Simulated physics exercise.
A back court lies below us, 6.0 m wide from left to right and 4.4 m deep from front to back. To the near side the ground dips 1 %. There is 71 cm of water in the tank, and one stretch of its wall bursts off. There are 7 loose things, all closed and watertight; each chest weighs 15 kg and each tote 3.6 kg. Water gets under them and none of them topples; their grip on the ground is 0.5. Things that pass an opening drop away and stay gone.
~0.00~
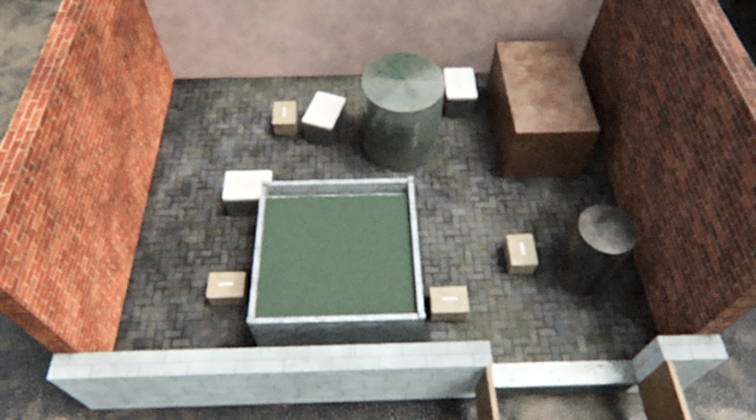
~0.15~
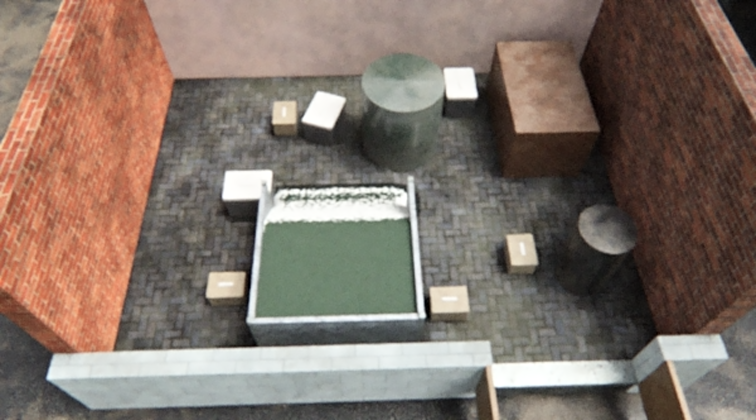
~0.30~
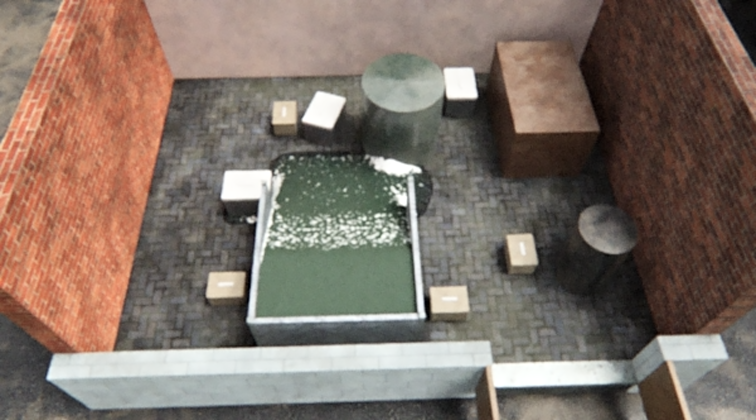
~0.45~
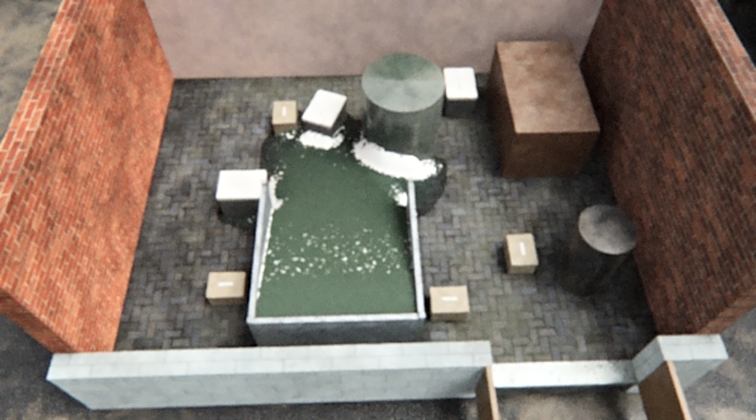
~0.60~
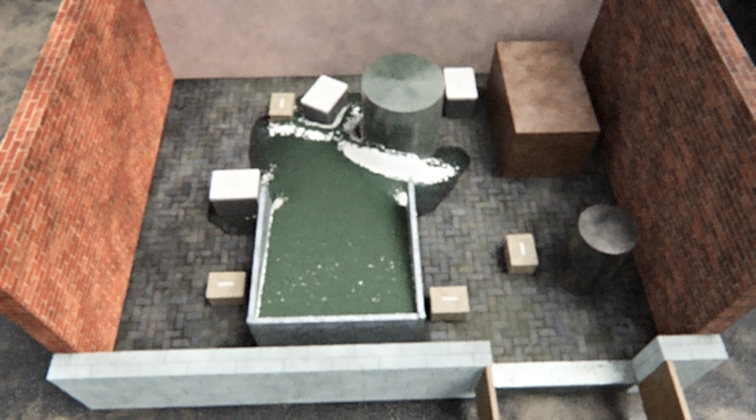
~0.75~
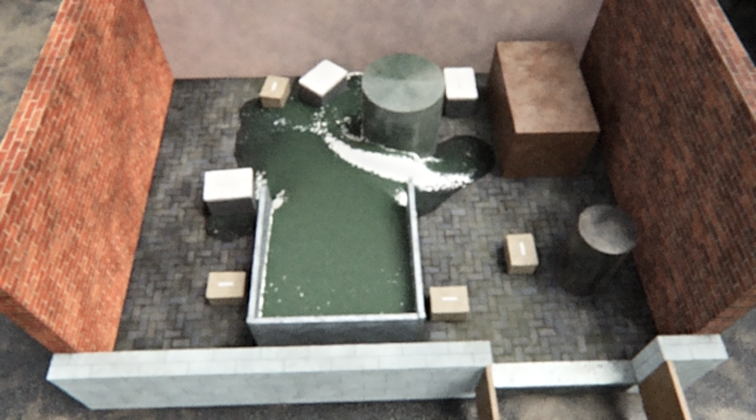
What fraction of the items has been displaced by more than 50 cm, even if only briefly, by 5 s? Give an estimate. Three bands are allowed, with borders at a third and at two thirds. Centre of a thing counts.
It will be the bulk, two thirds or more.
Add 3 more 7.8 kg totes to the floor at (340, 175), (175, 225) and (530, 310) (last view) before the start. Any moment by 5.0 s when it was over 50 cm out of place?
In the order asked: Above the mark; above the mark; below the mark.
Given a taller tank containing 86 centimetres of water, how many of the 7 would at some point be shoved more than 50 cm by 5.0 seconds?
Then 6 of them.
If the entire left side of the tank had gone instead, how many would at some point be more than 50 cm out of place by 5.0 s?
The count would be 3.
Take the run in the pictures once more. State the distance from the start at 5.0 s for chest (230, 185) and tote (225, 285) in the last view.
Going in order, that's 60 cm for one and 80 cm for the other.
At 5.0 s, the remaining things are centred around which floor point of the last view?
Mean position: Approximately (332, 281).
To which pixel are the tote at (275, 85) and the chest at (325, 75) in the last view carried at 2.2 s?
Somewhere around (179, 94) and (235, 56).
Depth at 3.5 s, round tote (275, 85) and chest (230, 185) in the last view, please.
Around 5 cm and 5 cm.
After 1.1 s 2 of 7 are over 50 cm from their spots; 2 afloat.
After 2.2 s 2 of 7 are over 50 cm from their spots; 3 afloat.
After 3.5 s 6 of 7 are over 50 cm from their spots; 4 afloat.
After 5.0 s 6 of 7 are over 50 cm from their spots, and 6 have been at some point; 6 afloat.
